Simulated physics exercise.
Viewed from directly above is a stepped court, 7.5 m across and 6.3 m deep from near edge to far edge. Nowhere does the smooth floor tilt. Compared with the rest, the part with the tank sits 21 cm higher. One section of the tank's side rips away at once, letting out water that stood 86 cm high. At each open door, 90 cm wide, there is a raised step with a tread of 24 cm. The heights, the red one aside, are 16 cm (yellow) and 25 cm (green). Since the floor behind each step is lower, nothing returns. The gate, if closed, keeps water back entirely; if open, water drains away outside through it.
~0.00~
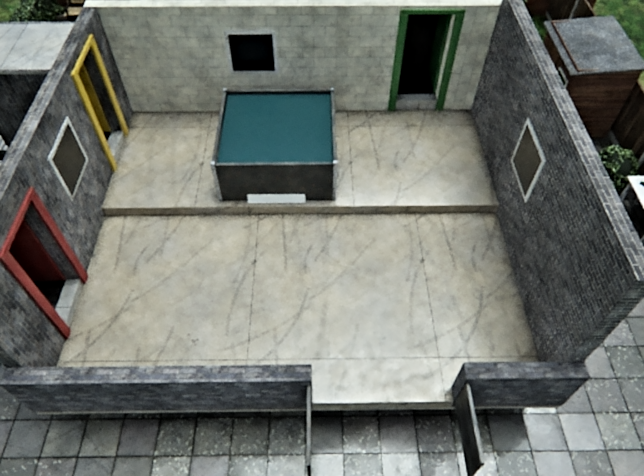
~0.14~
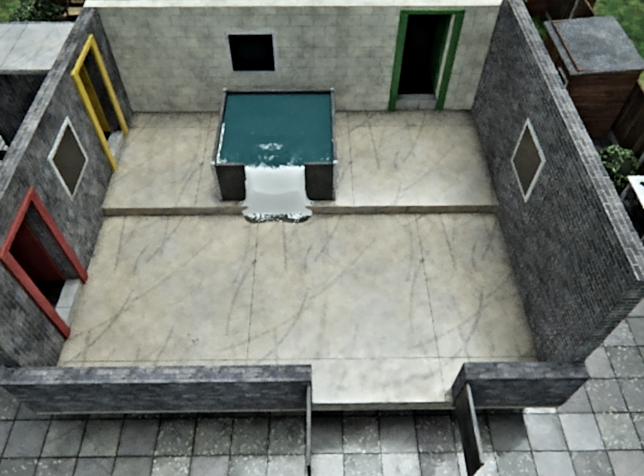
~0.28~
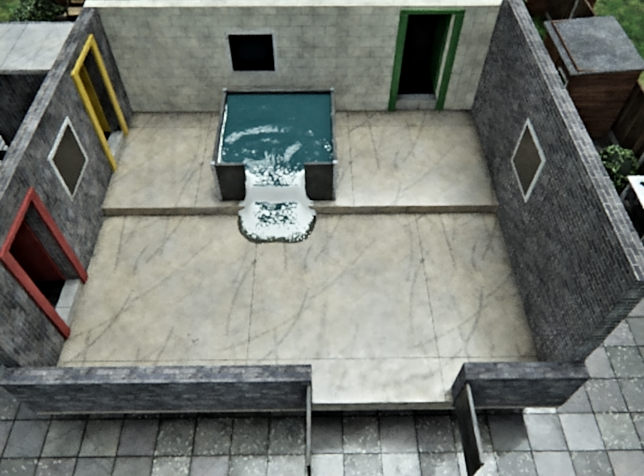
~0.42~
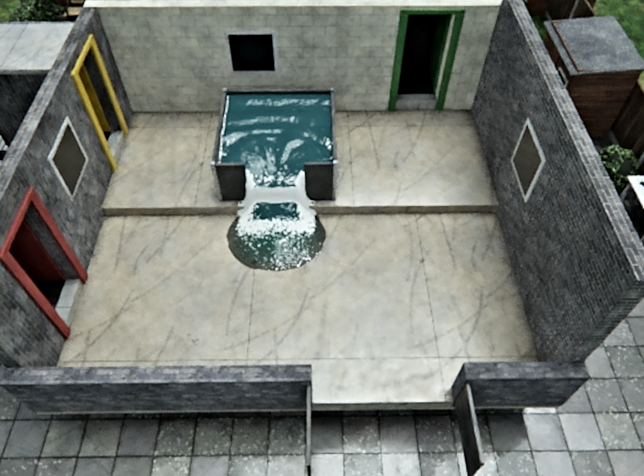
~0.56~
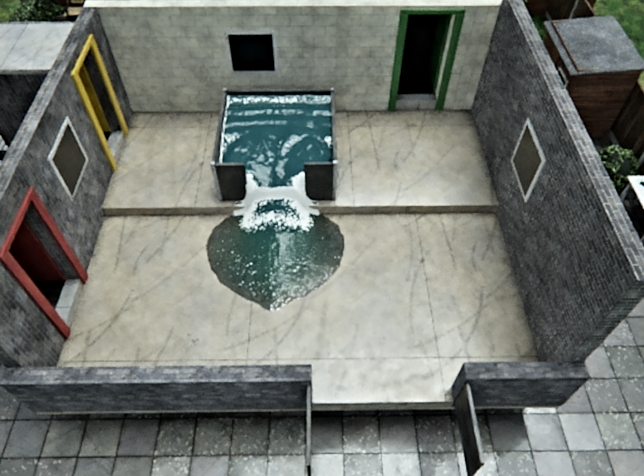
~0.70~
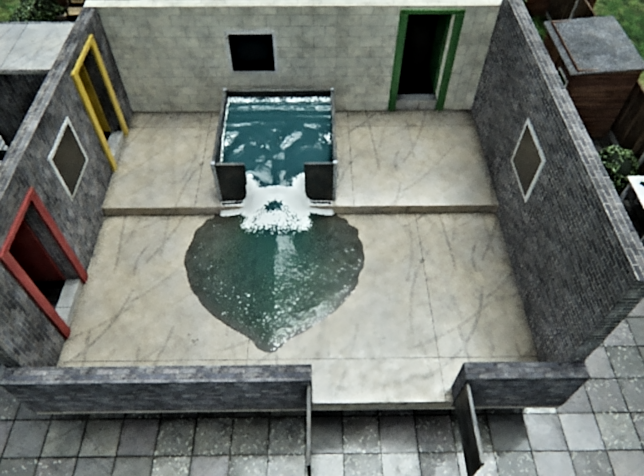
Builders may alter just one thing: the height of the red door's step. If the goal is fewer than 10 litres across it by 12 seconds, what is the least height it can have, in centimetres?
The least height is roughly 15 cm.
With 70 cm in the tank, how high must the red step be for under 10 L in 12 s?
In that case, roughly 11.5 cm.
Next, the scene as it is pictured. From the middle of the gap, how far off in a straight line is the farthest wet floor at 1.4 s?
4.2 m.
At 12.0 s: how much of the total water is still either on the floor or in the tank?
About 60 in every hundred.
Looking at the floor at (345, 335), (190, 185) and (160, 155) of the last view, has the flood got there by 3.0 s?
Going in order: Swamped, untouched, untouched.
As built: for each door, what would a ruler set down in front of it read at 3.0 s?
In cm: Yellow 0, red 18, green 0.
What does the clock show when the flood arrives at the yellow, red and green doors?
Times - yellow: Not in the 12 s, red: 1.8 s, green: Not within the 12 s.
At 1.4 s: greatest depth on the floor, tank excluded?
Close to 36 centimetres.
After 1.4 s water covers 35 % of the floor, deepest (36 cm) near (254, 388); it has not reached the red door.
After 3.0 s water covers 40 % of the floor, deepest (38 cm) near (62, 390); 18 cm at the red door, 0 litres in over its 15 cm step.
After 12.0 s water covers 65 % of the floor, deepest (12 cm) near (495, 228); 7 cm at the red door, 9 litres in over its 15 cm step.
At the red door as built, the water arrived by 1.9 s and peaked near 18 cm at 3.0 s.
With a step of 13.5 cm, 17 litres would have come in within the 12 s; with 18 cm, 2 litres. So under 10 litres takes about 15 cm.
